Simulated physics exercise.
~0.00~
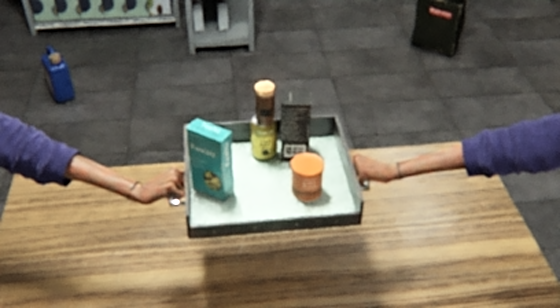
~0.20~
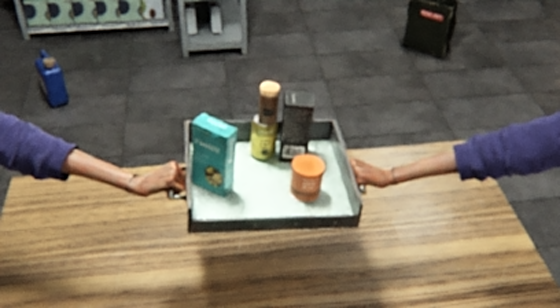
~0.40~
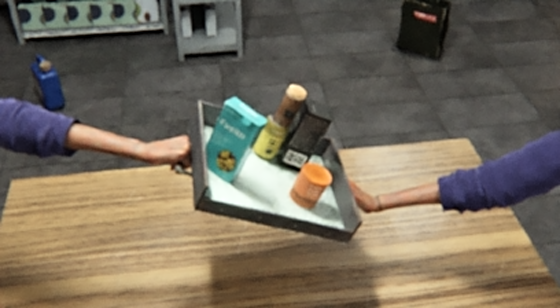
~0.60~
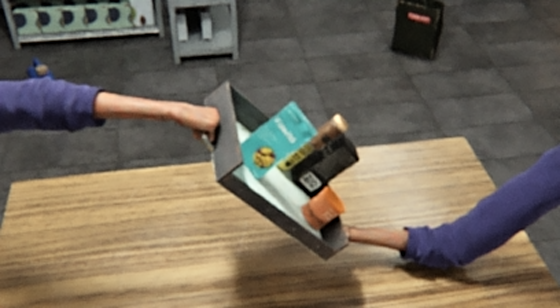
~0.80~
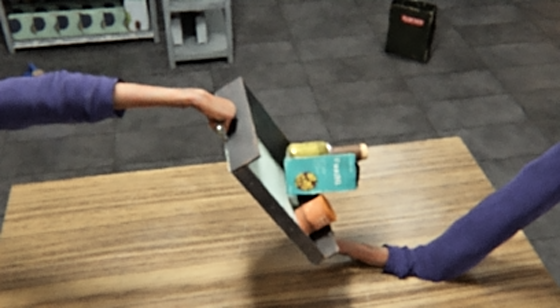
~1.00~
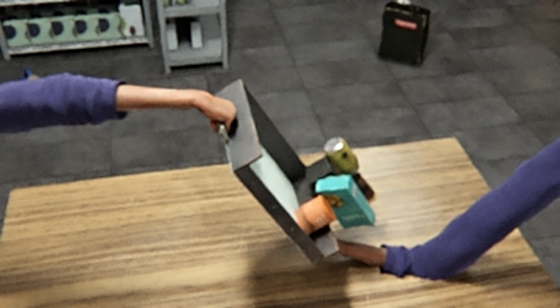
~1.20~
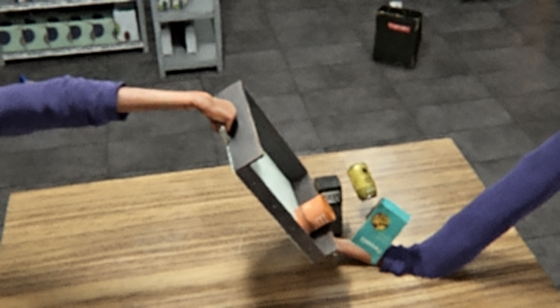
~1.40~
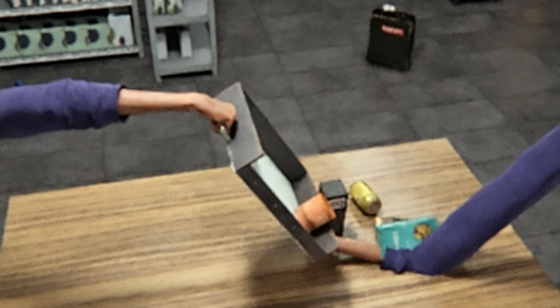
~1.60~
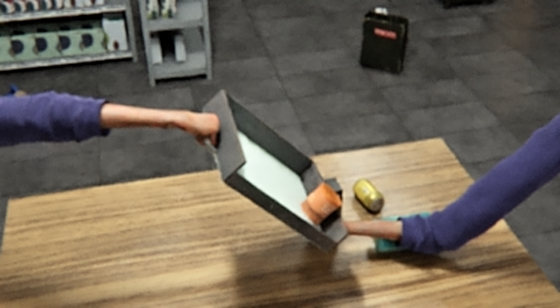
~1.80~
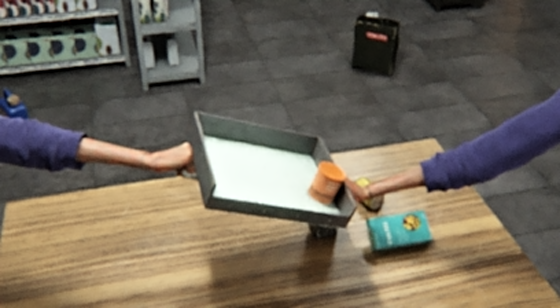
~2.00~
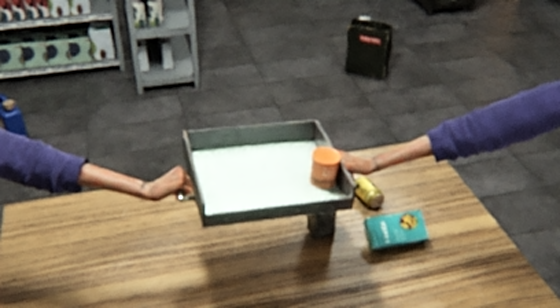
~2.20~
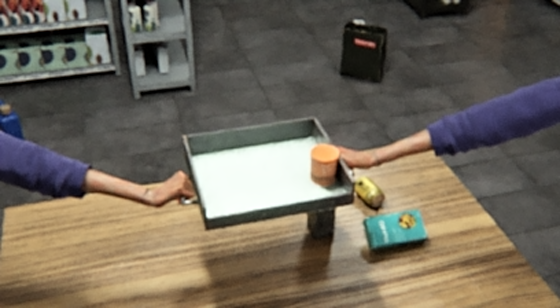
In the video, two hands tilt an open crate steeply down to the right above a wooden table, and a turquoise packet, yellow can, black carton and brown shaker tumble out. The hands level the crate again, with only the orange tin still inside, at the right.
